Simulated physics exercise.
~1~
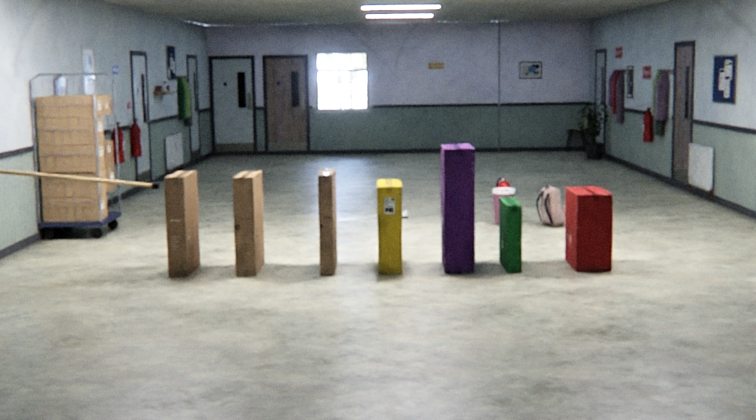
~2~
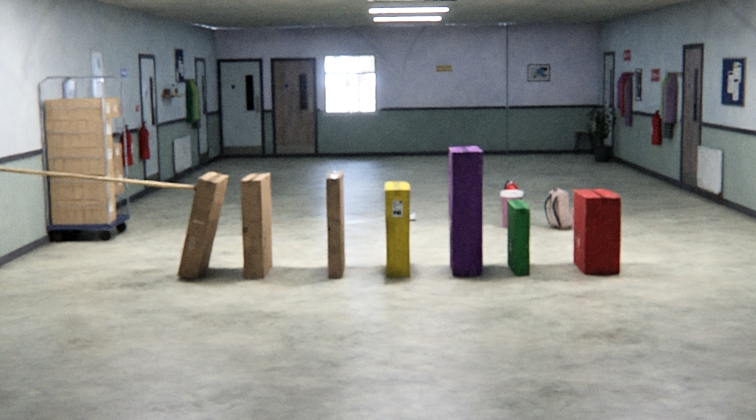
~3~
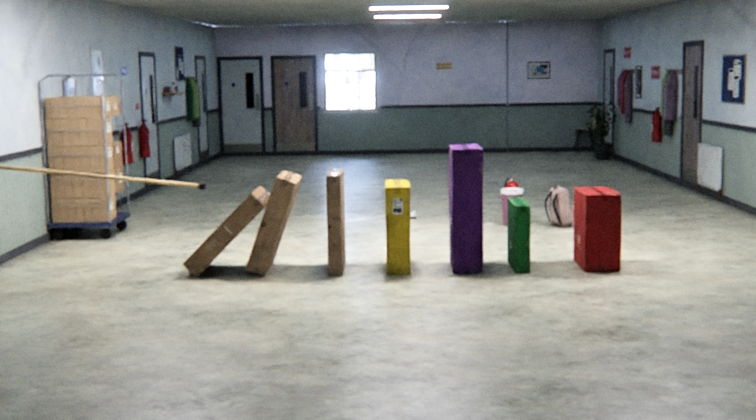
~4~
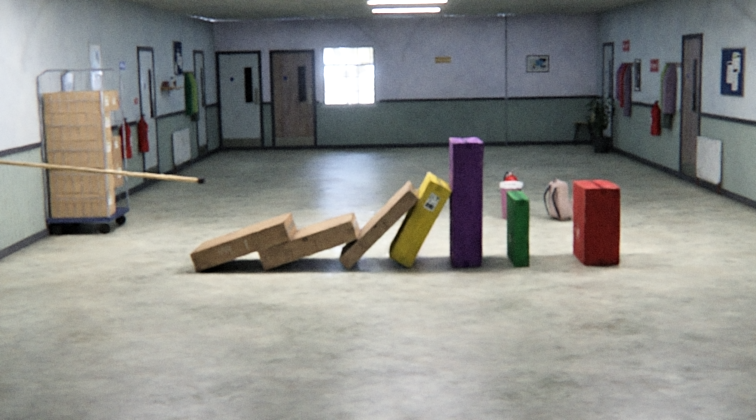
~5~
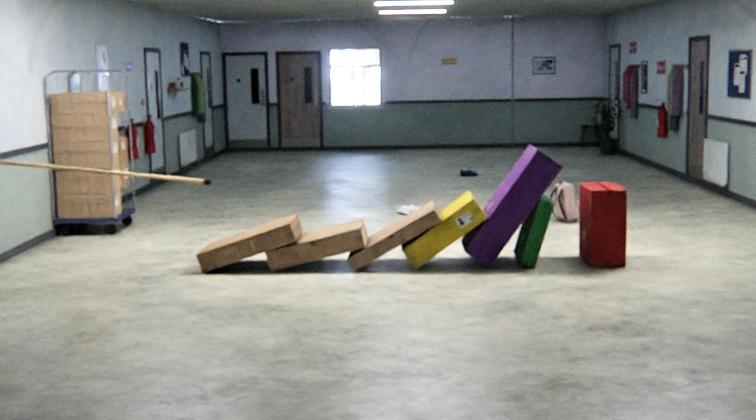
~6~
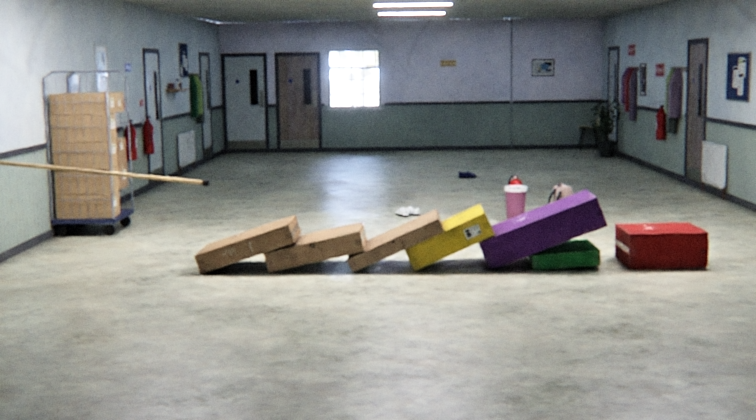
A pole tips the leftmost carton, and the whole row topples rightward until none stands.
